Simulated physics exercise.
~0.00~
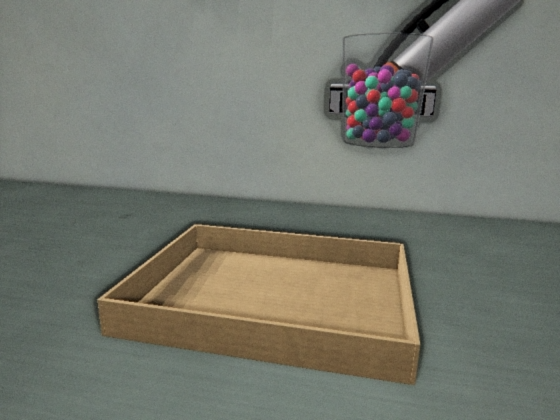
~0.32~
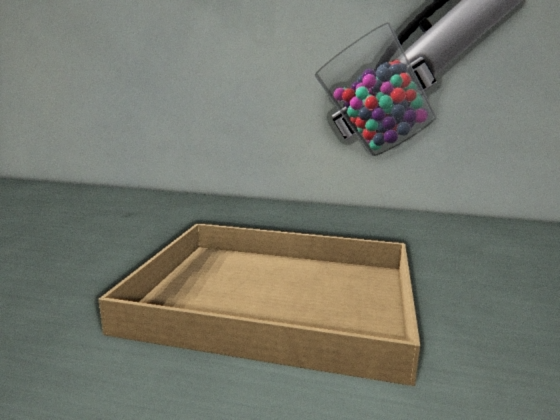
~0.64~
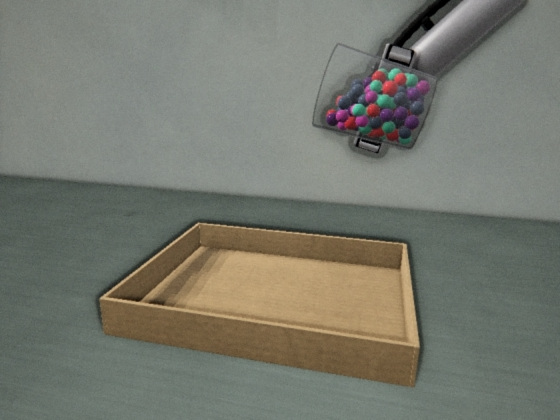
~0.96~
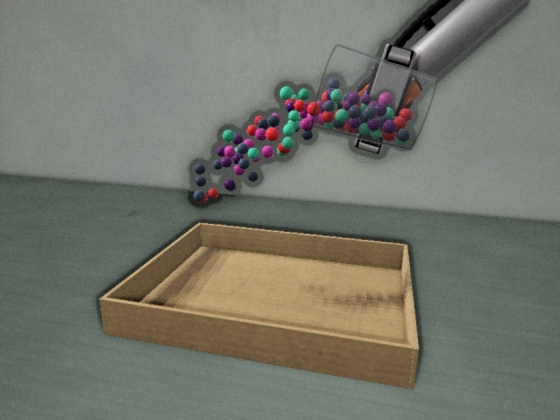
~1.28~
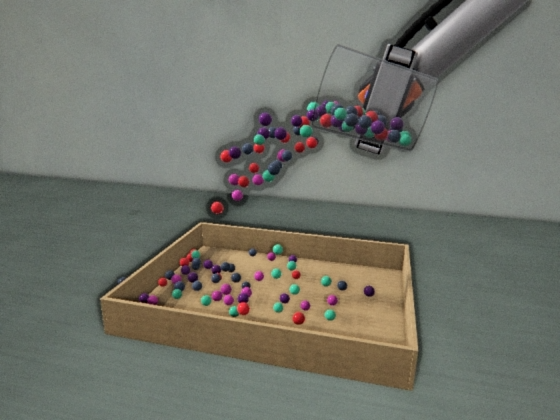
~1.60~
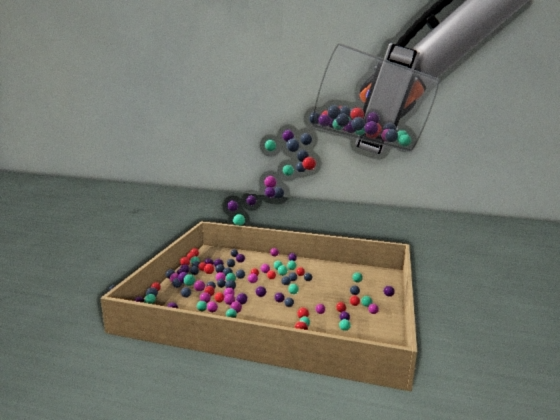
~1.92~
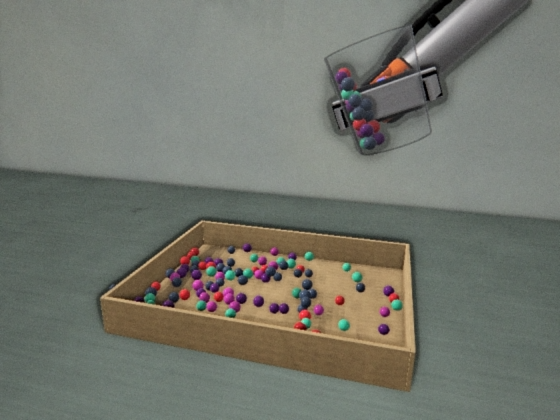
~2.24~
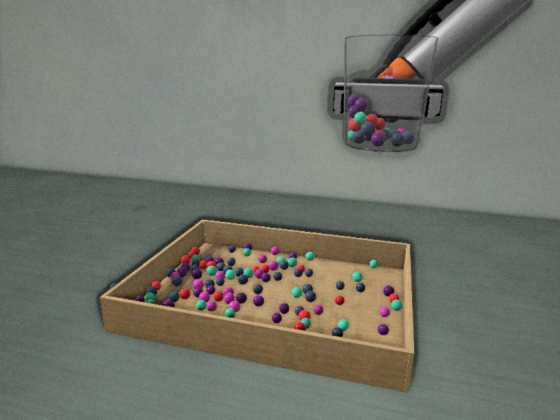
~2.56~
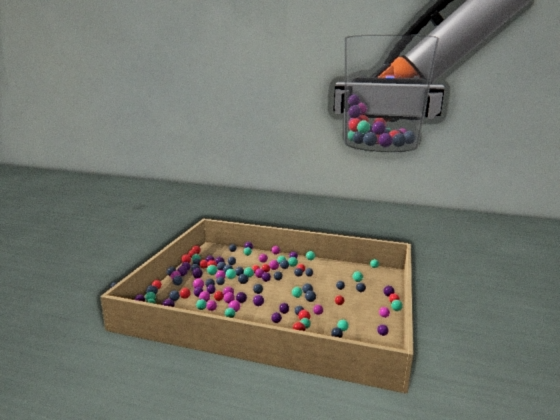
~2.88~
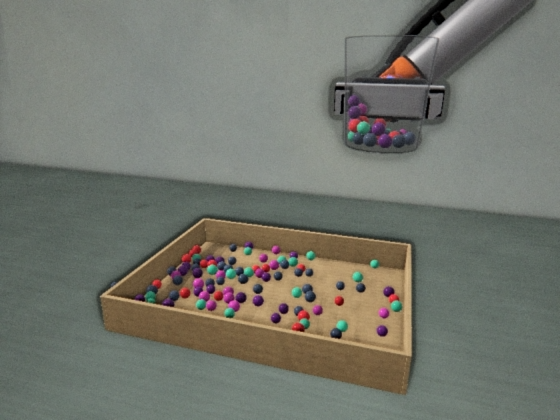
A robot arm holds a clear tumbler filled with small round sweets in red, green, purple and dark blue, high above and to the right of a shallow wooden tray on a greenish table. The gripper turns the tumbler to the left until it lies on its side. Sweets spill over the rim in a stream, falling down and leftward into the tray, where they scatter and gather mostly toward the left. As the stream thins, the arm tips the tumbler back upright. Finally it is still, with most sweets spread across the tray and a smaller share resting in the tumbler's bottom.
